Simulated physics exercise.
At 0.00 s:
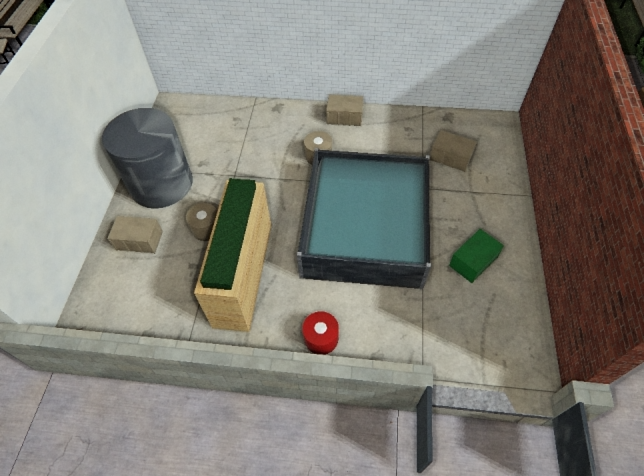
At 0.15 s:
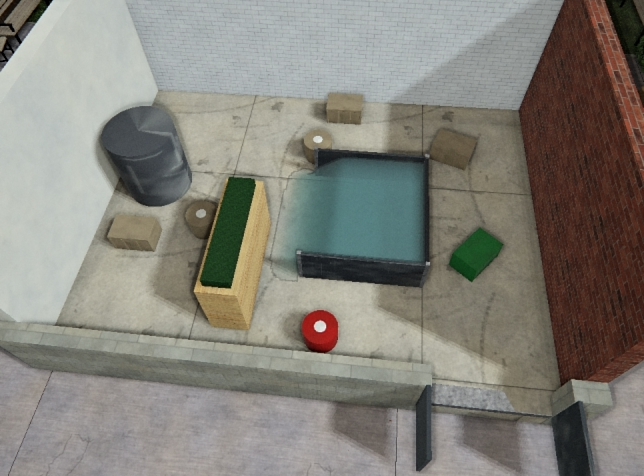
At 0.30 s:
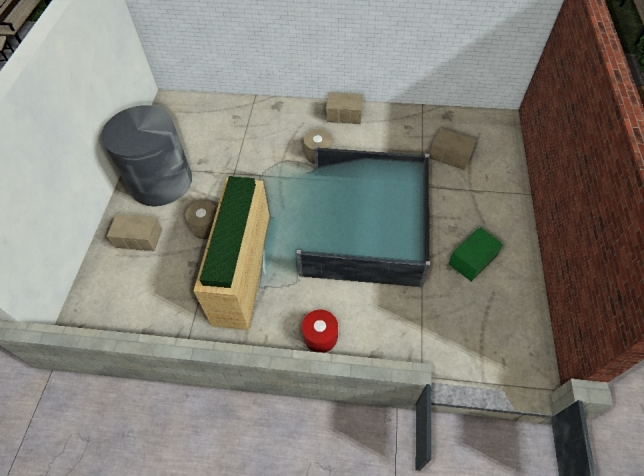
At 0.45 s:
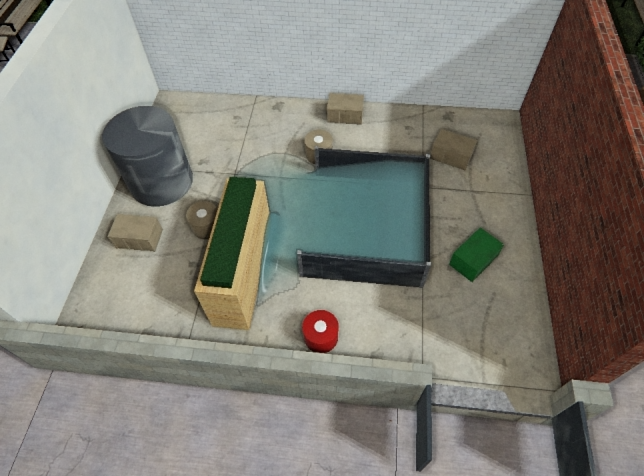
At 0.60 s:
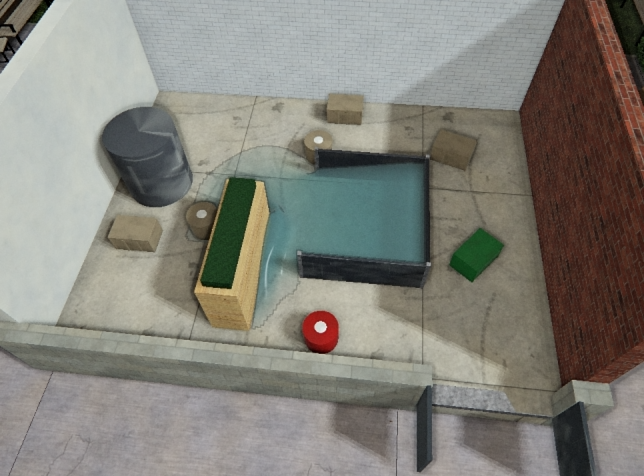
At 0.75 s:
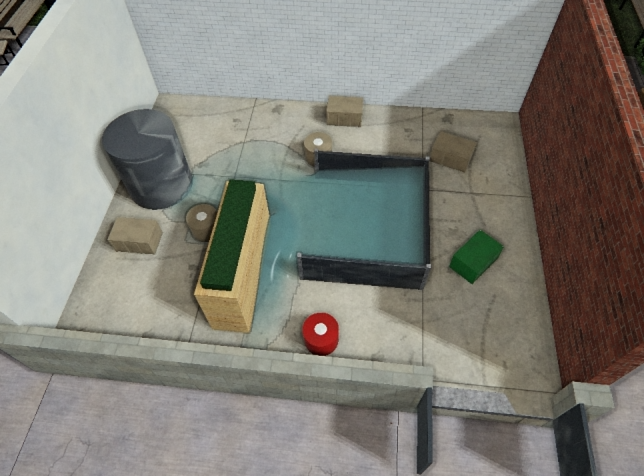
Water poured out through the open left side of a square tank, ran across the concrete to the wooden planter, and spread around it while the red tub and green crate stayed put.
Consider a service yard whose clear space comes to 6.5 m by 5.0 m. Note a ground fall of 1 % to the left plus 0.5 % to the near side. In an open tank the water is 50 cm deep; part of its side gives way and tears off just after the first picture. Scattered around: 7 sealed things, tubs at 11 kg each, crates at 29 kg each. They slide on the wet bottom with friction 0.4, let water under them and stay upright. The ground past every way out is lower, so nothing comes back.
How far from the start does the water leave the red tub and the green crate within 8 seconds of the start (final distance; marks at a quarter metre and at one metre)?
By the end, the red tub edges a short distance and the green crate keeps its spot.
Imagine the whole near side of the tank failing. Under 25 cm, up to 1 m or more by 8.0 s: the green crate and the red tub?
Here's how it goes: The green crate scarcely moves, and the red tub winds up well off.
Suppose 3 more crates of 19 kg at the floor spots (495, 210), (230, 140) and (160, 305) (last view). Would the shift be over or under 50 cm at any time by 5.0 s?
Taking them in order: Not far enough, far enough and not far enough.
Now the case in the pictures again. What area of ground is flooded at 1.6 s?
Somewhere about 12.0 m2, give or take.
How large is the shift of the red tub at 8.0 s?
Distance: Near 60 cm.
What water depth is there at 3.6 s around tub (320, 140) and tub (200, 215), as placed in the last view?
First about 1 cm, second about 3 cm.
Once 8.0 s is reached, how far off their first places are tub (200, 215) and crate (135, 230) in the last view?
Taken in order, the shifts are 80 cm and 60 cm.
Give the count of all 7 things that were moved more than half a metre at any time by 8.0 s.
3 in all.
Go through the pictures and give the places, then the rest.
The red tub at (321, 328) rests on the ground; the green crate at (479, 250) rests on the ground; water covers 2.9 m2; 0 of 7 have shifted, in the first picture.
The red tub at (320, 327), on the bottom; the green crate at (479, 249), on the bottom; water covers 3.7 m2; 0 of 7 have shifted, in the second picture.
The red tub at (320, 326), on the bottom; the green crate at (479, 248) rests on the ground; 4.5 m2 under water; 0 of 7 have shifted, in the third picture.
The red tub at (321, 326) rests on the ground; the green crate at (479, 249), on the bottom; water covers 5.2 m2; 0 of 7 have shifted, in the fourth picture.
The red tub at (321, 327) rests on the ground; the green crate at (479, 249) rests on the ground; 6.0 m2 under water; 0 of 7 have shifted, in the fifth picture.
The red tub at (321, 329) rests on the ground; the green crate at (479, 251), on the bottom; 6.9 m2 under water; 0 of 7 have shifted, in the sixth picture.
After 1.6 s the red tub is near (324, 329), 0.0 m from its start, aground; the green crate is near (479, 251), 0.0 m from its start, aground; 0 of 7 are out; 0 afloat.
After 3.6 s the red tub is near (360, 306), 0.6 m from its start, aground; the green crate is near (479, 251), 0.0 m from its start, aground; 0 of 7 are out; 0 afloat.
After 5.6 s the red tub is near (360, 306), 0.6 m from its start, aground; the green crate is near (479, 251), 0.0 m from its start, aground; 0 of 7 are out; 1 afloat.
After 8.0 s the red tub is near (360, 306), 0.6 m from its start, aground; the green crate is near (479, 251), 0.0 m from its start, aground; 0 of 7 are out; 1 afloat.
